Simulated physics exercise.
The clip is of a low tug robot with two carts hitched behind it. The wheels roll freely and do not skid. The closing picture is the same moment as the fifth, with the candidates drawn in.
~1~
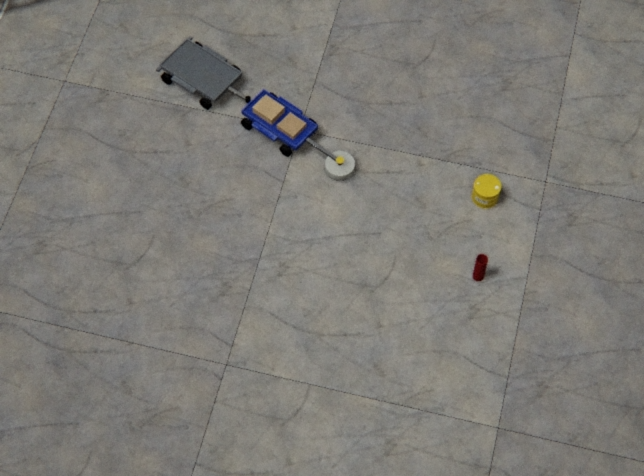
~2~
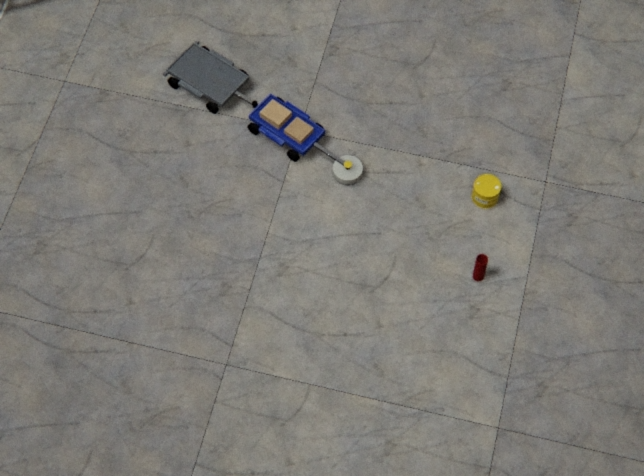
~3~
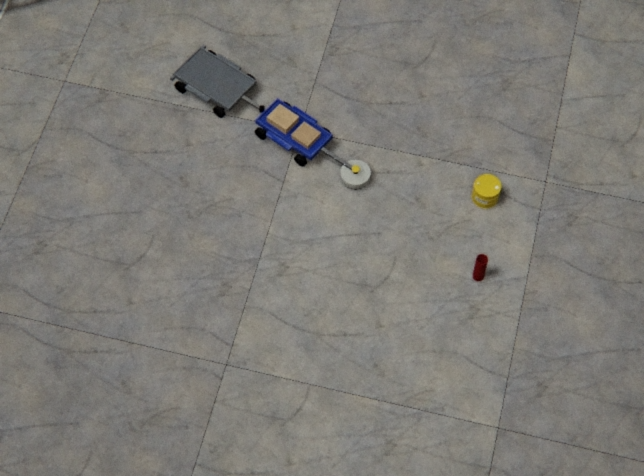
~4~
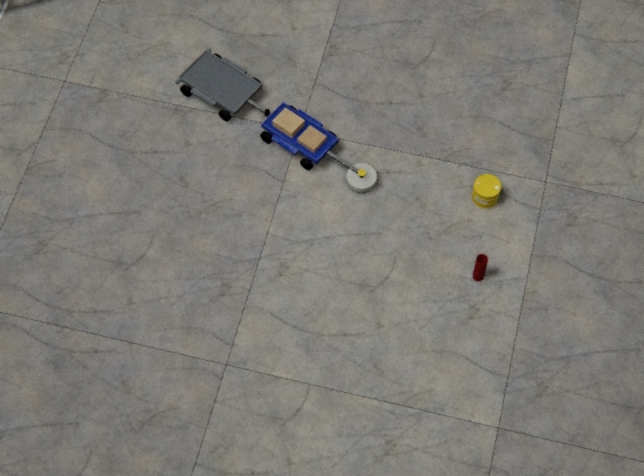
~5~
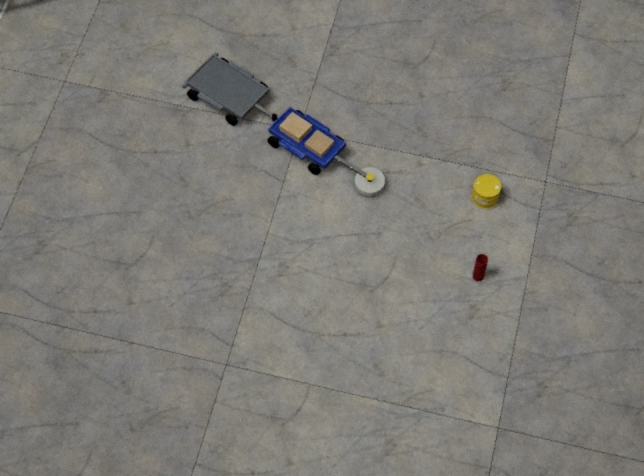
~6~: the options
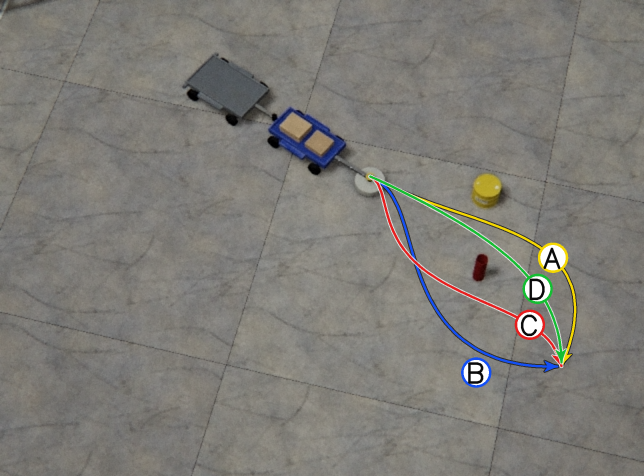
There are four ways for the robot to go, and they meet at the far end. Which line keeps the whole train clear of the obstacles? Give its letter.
The robot should drive B.
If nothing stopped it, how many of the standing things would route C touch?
In all, one.
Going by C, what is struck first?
The red post.
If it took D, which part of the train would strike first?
The blue cart.
On the marked copy, A from (370, 176) via (519, 235) to (562, 365); B from (370, 176) via (428, 296) to (557, 366); C from (370, 176) via (443, 282) to (562, 366); D from (370, 176) via (493, 245) to (562, 363).
Taking B. A third of the way, robot (413, 261), last cart (301, 134).
Two thirds of the way, robot (468, 348), last cart (367, 197).
When it is over, robot (560, 370), last cart (409, 257); nothing has been touched.
As for the rest, A meets the yellow tub; C meets the red post; D meets the red post.
